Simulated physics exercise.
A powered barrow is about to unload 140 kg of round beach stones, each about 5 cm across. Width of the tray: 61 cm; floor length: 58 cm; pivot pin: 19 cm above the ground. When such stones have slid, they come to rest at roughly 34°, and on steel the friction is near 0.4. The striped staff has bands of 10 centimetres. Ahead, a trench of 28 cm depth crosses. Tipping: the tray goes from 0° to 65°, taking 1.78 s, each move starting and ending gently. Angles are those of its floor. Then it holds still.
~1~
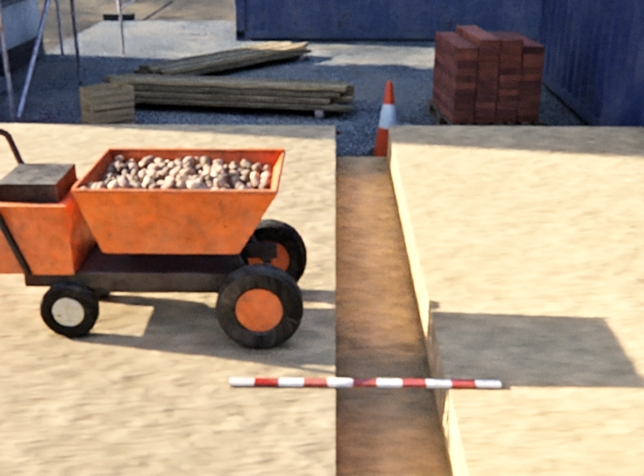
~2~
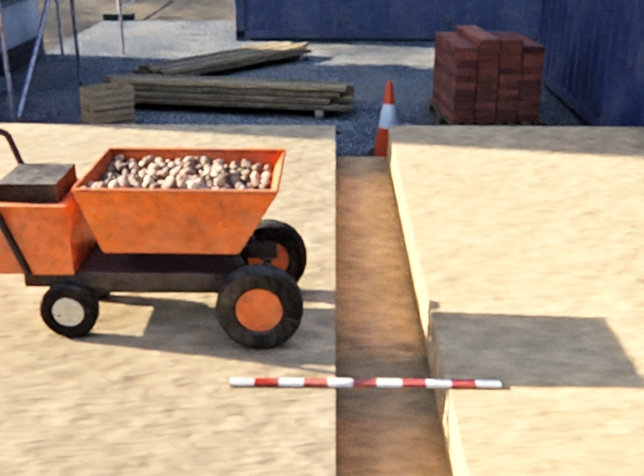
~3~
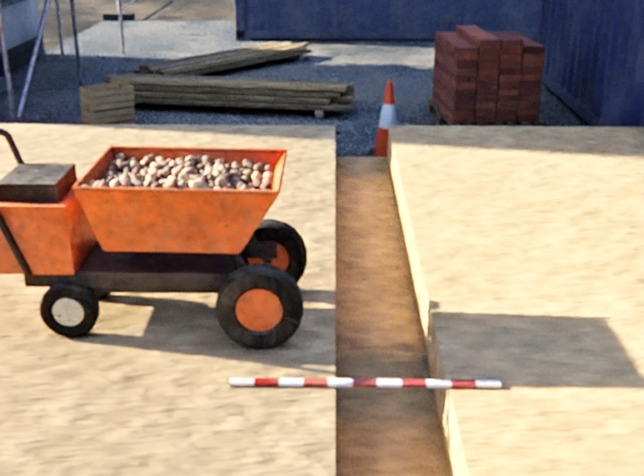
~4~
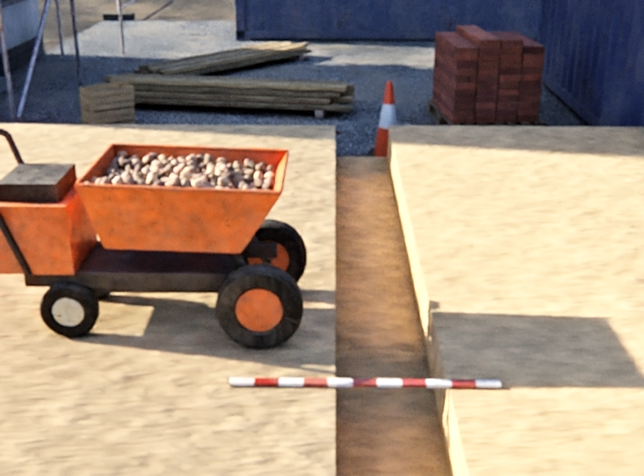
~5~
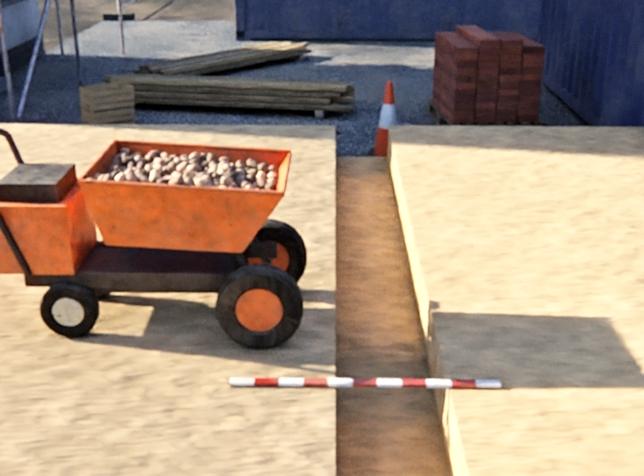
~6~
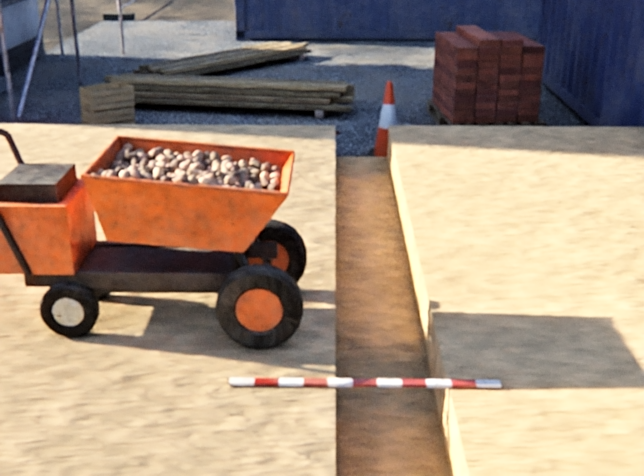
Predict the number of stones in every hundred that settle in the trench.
Close to 63 in a hundred.
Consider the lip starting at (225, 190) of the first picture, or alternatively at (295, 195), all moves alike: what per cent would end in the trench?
It'd be around 85 per cent and after that around 45 per cent.
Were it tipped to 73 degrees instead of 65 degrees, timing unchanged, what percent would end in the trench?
It would be close to 65 percent.
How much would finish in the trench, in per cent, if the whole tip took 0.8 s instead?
In that case some 45 per cent.
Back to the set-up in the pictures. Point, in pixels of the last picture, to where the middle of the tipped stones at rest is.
The resting stones are centred at roughly (408, 354).
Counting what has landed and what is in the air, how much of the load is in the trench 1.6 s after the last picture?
25 per cent, give or take.
Then, 1.0 s after the last picture the floor is at 55°, 99 % in the tray, 1 % in the trench; the foremost stones are at (386, 241).
Then, 1.6 s after the last picture the floor is at 65°, 60 % in the tray, 26 % in the trench, 13 % past the trench; the foremost stones are at (515, 319).
Then, 1.9 s after the last picture the floor is at 65°, 40 % in the tray, 39 % in the trench, 21 % past the trench; the foremost stones are at (583, 312).
Then, 3.9 s after the last picture the floor is at 65°, 15 % in the tray, 63 % in the trench, 22 % past the trench; the foremost stones are at (627, 313).
